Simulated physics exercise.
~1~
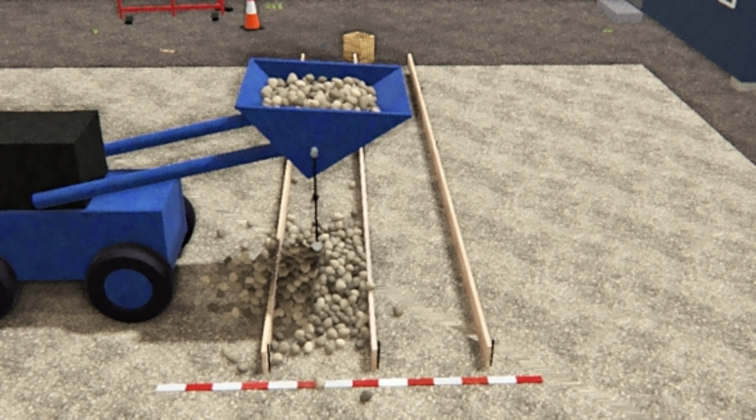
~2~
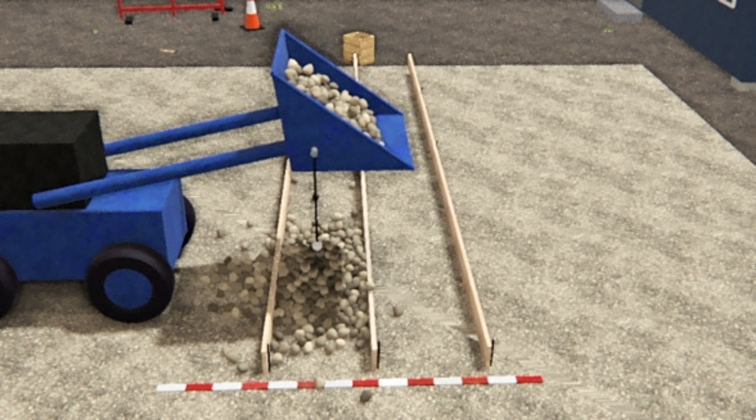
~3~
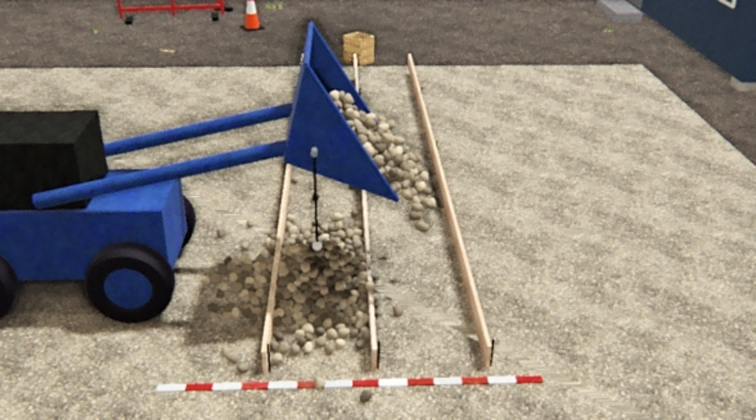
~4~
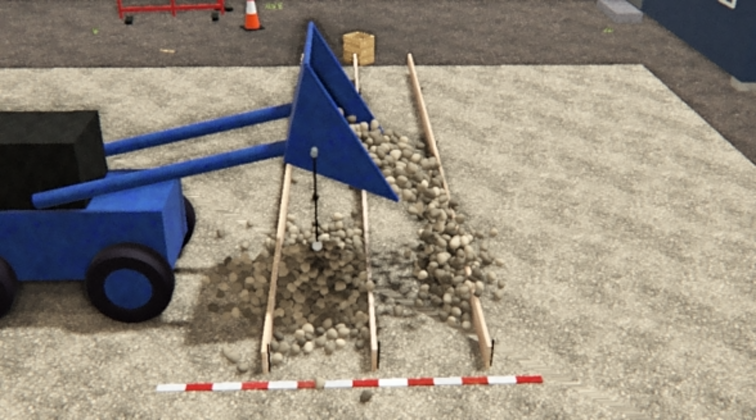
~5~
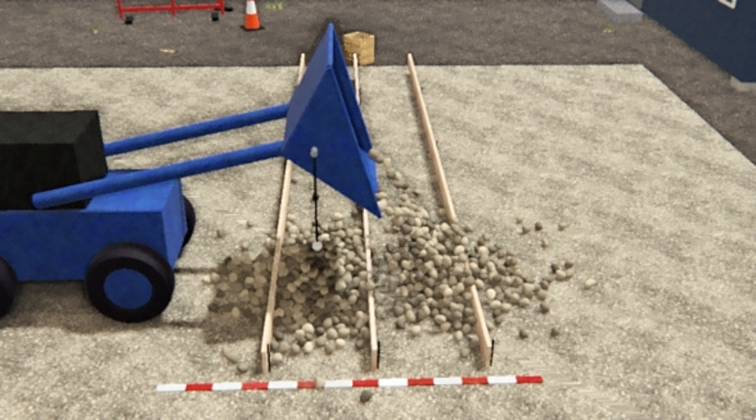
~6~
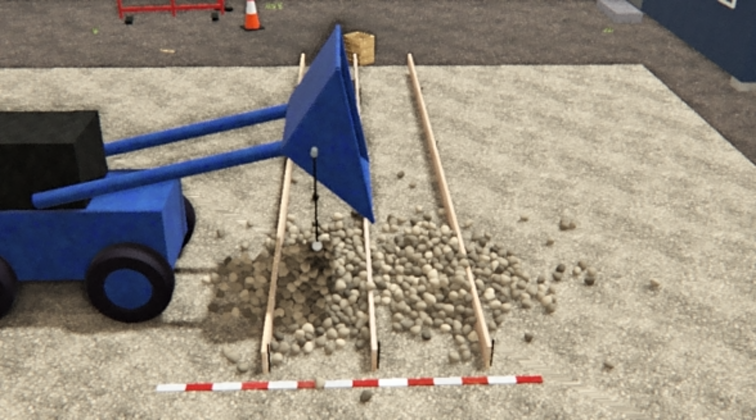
A blue loader tips its raised bucket, spilling stones across the right bay and beyond.
